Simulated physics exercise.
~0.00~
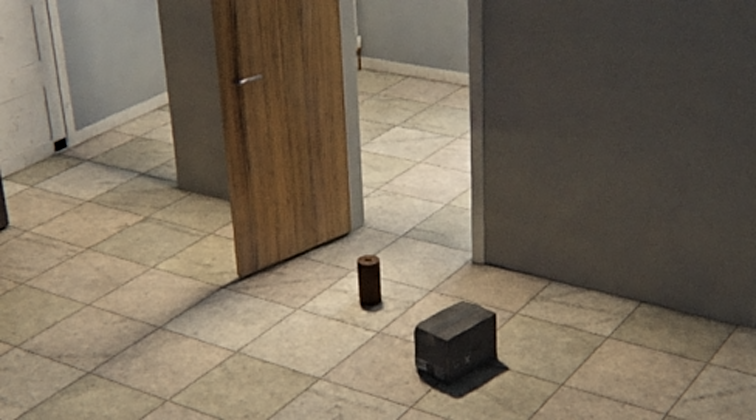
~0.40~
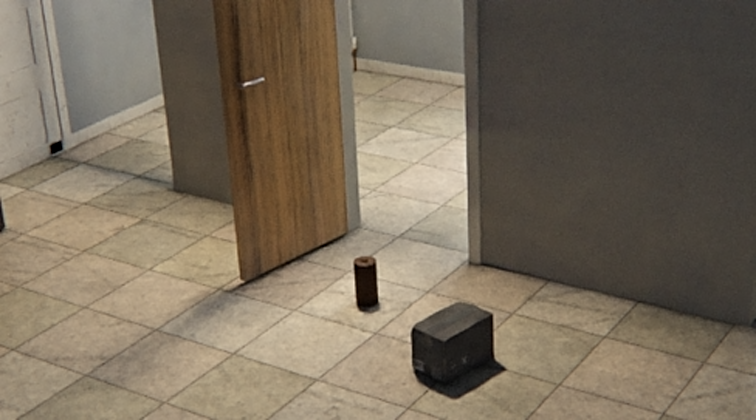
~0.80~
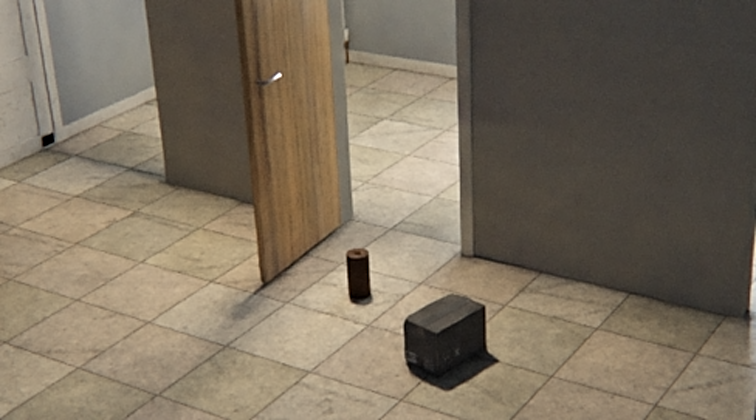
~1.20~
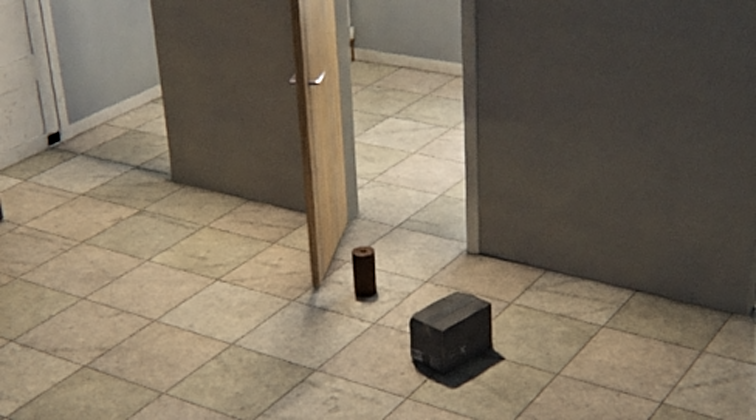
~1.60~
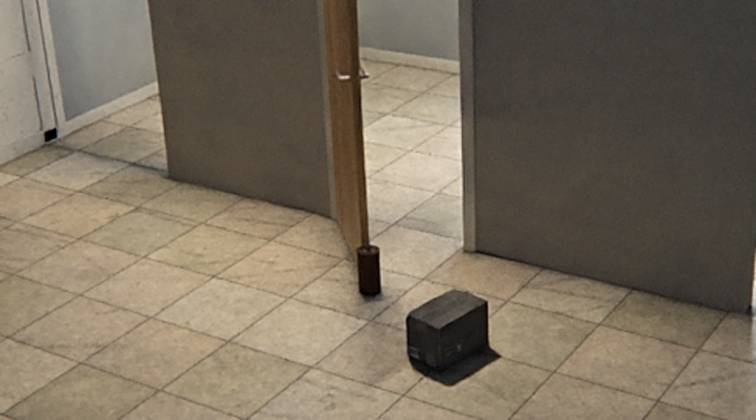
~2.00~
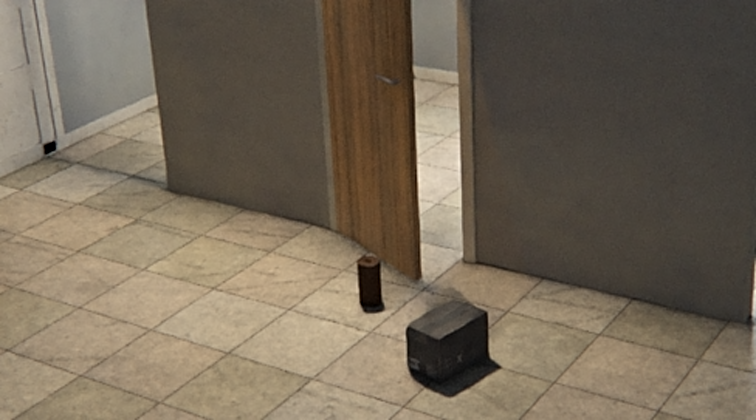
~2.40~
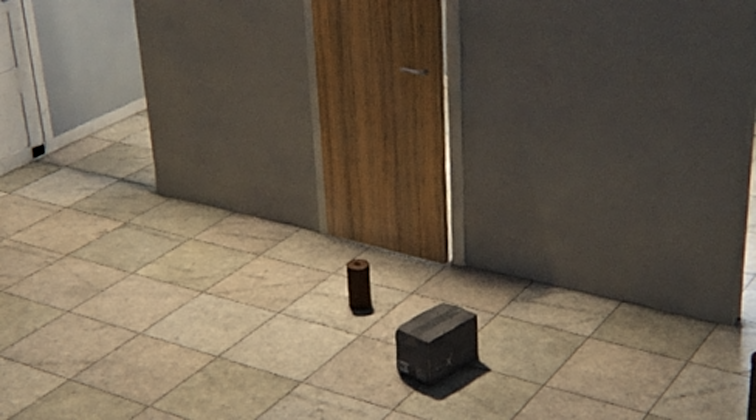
In a tiled room with grey walls, a wooden door standing open swings slowly toward its frame, passing close behind an upright brown roll that shifts slightly, with a dark grey box nearby, and ends up closed in the doorway while both objects remain on the floor.
